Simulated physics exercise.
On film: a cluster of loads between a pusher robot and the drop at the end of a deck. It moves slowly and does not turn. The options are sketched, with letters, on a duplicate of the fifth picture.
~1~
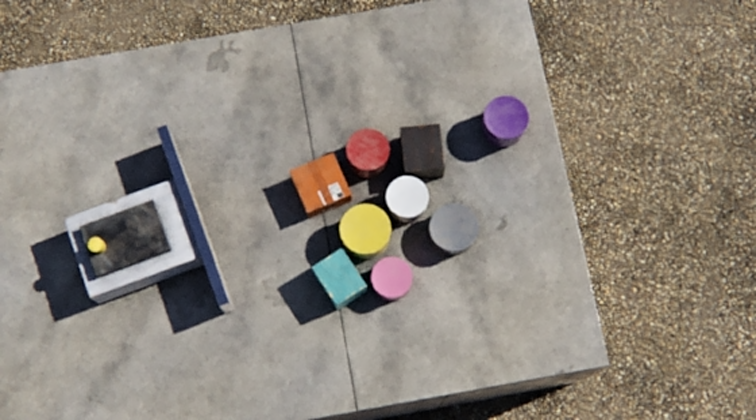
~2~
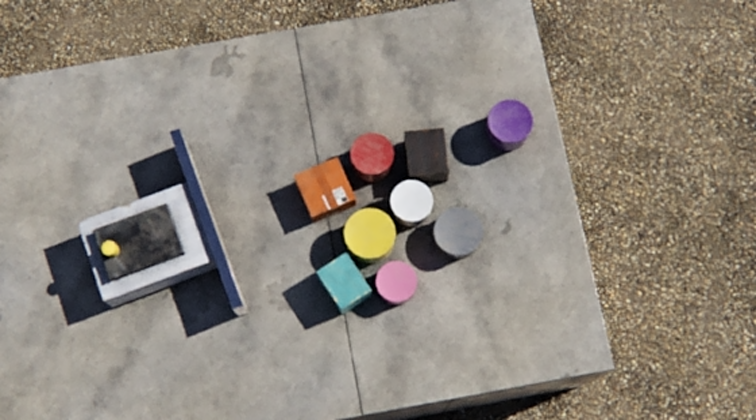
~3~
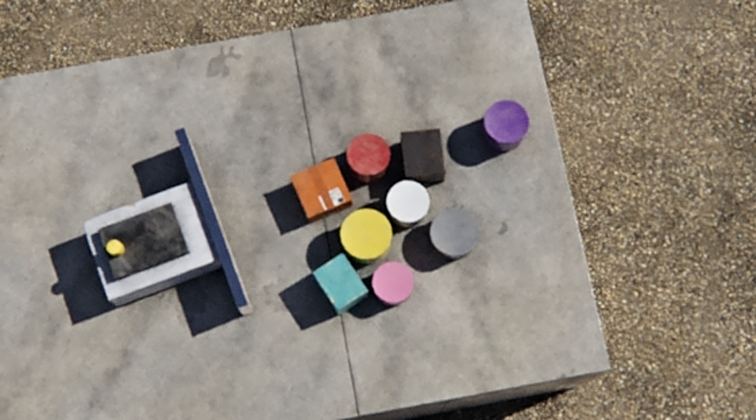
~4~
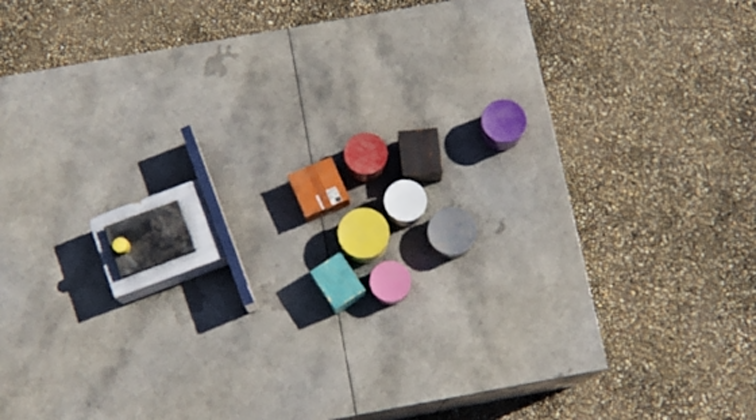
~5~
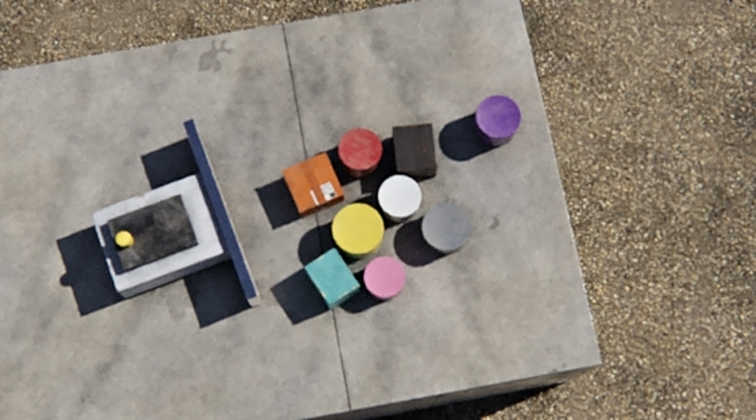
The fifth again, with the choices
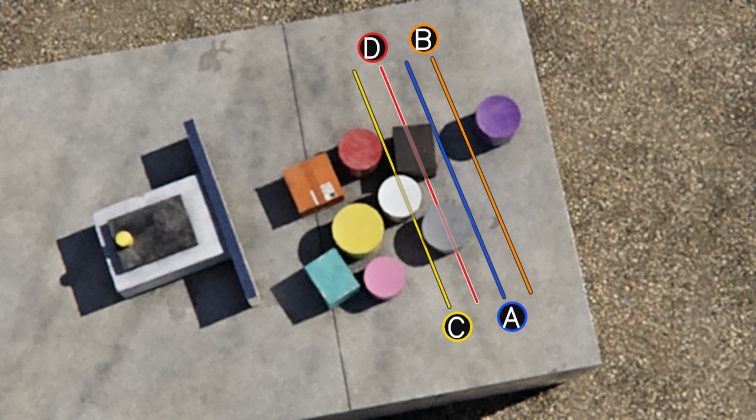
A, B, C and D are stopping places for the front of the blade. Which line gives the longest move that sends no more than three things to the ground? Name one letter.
B is the last line within the limit.
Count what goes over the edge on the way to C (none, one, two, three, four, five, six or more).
The count is none.
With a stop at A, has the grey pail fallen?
No.
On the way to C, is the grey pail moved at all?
Yes.
On the copy, A at (454, 177); B at (480, 173); C at (401, 187); D at (428, 182).
On B. First, robot (253, 213); pink pail (408, 271); turquoise crate (369, 274).
Then, robot (348, 197); purple pail (503, 118); pink pail (506, 271).
Finally, robot (420, 184); purple pail over the edge; grey pail (565, 216); one fallen.
By contrast, A is within the limit but short; C is within the limit but short; D is within the limit but short.
